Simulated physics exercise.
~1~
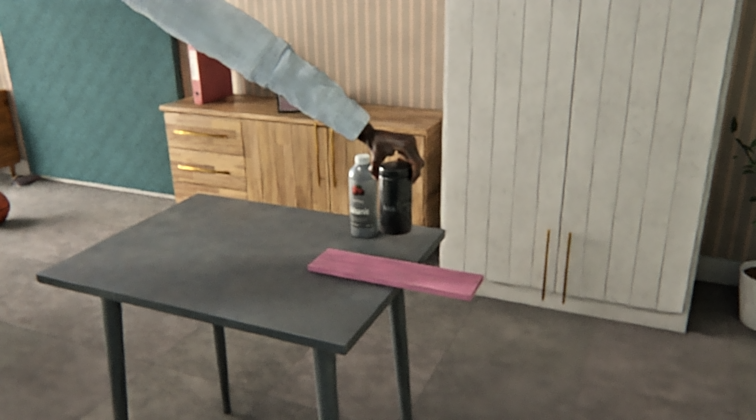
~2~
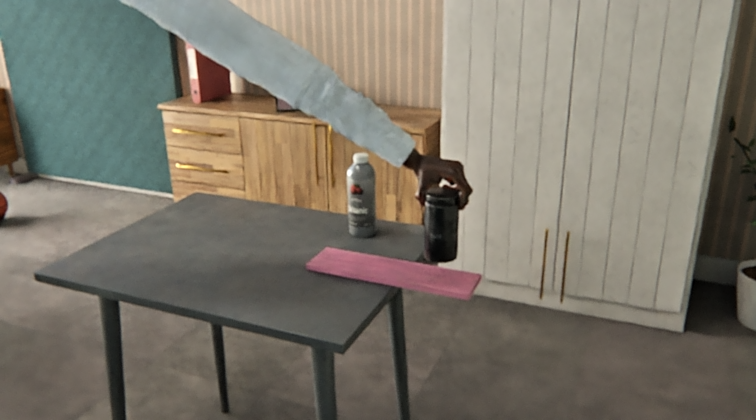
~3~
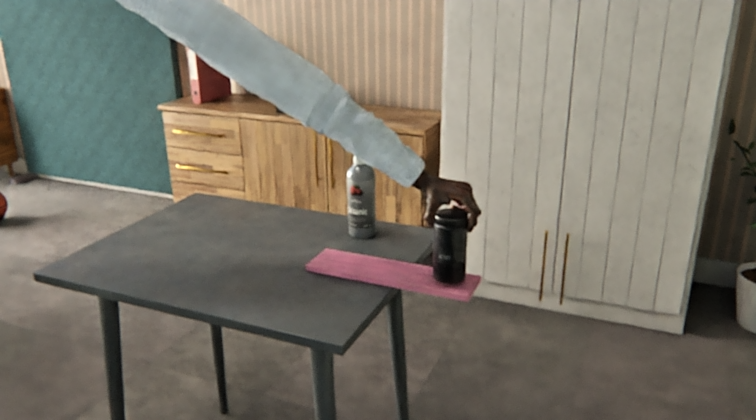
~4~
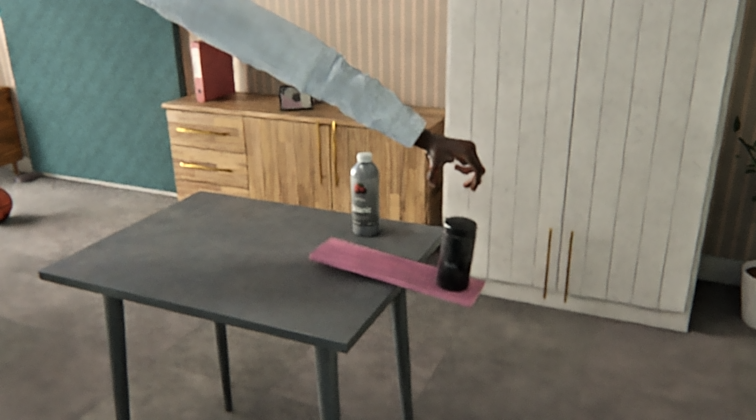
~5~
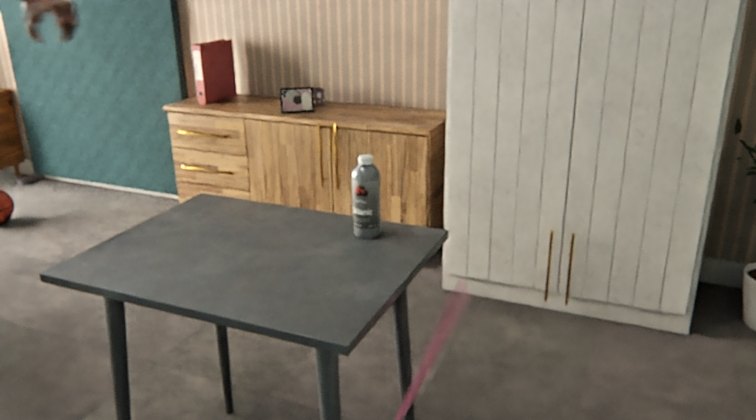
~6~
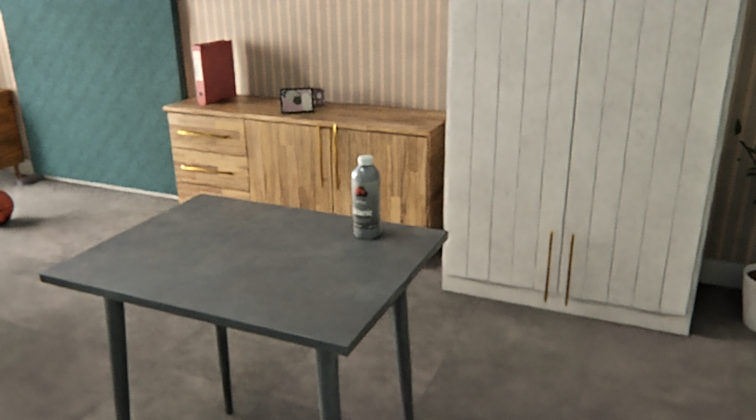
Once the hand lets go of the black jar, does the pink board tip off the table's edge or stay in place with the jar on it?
The pink board tips off the edge of the table, and the black jar does not stay up either.
